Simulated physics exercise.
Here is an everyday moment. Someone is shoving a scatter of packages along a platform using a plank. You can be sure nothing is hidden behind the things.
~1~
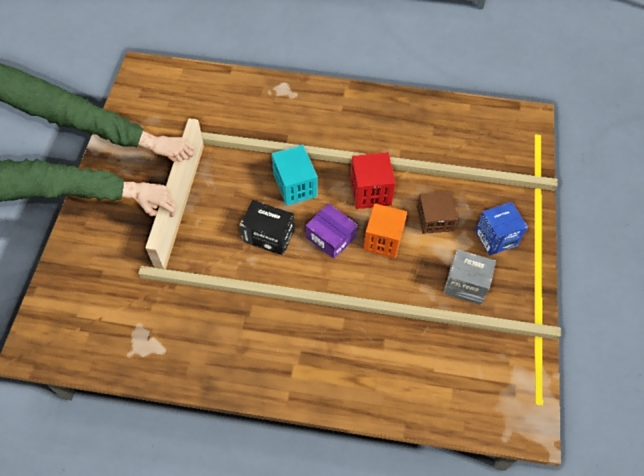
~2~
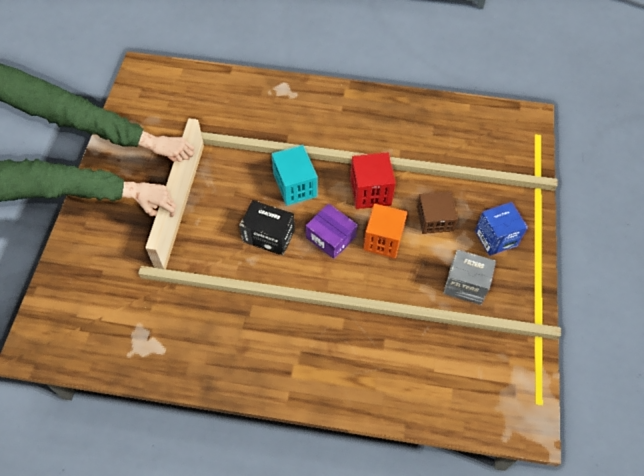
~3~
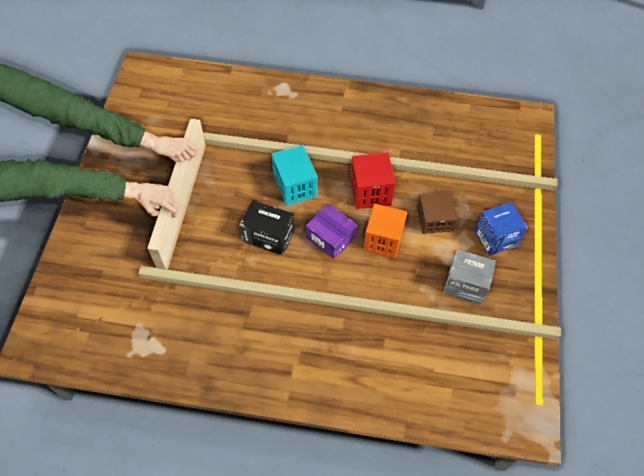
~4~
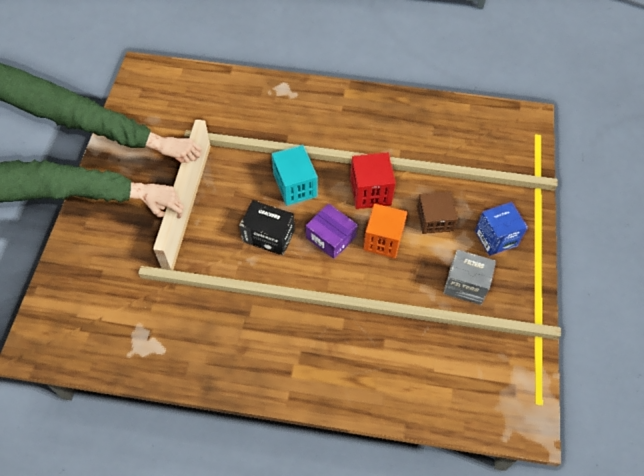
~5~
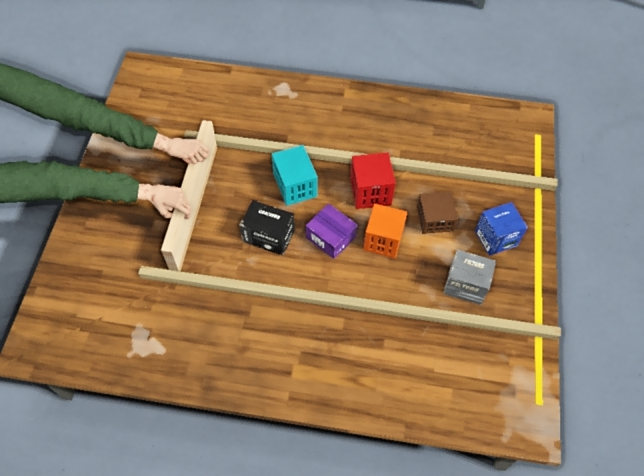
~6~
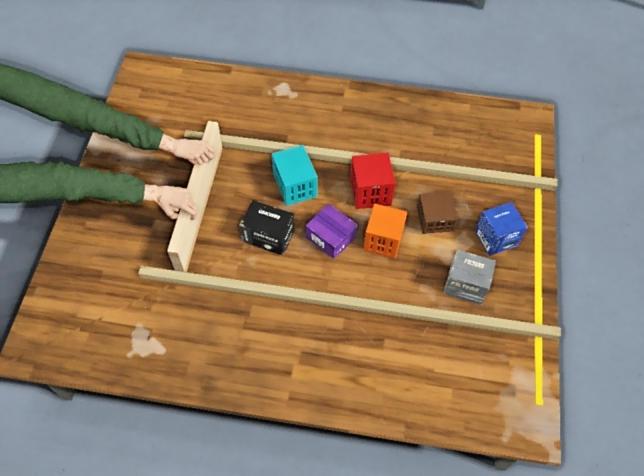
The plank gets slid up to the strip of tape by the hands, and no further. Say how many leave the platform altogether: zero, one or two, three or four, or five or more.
The tally of those that come down is above four.
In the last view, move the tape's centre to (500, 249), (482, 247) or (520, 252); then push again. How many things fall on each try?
4, 3, 5.
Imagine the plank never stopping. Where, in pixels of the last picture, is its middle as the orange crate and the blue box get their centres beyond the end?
Middle: Roughly (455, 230); roughly (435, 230).
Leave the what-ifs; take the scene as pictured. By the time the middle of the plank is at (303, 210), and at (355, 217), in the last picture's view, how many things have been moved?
Tally at point one: 4; at point two: 6.
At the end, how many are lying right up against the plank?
It adds up to 2.
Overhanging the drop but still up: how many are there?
The total here is 2.
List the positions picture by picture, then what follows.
The first picture shows blue box (500, 229); grey box (469, 278); brown crate (437, 213); plank (177, 193); tape (539, 255).
The second picture shows grey box (469, 278); turquoise crate (295, 175).
The third picture shows brown crate (437, 213); purple parcel (331, 231).
The fourth picture shows blue box (500, 229); plank (184, 194).
The fifth picture shows grey box (469, 278); red crate (372, 181).
The sixth picture shows blue box (500, 229); grey box (469, 278); brown crate (437, 213); plank (197, 195); tape (539, 255).
Soon after, none off yet; blue box at rest near (500, 229); grey box at rest near (469, 278); brown crate displaced a little near (452, 211).
In the end, the number that fall off is five or more; gone, black box, purple parcel, red crate, orange crate, brown crate and blue box.
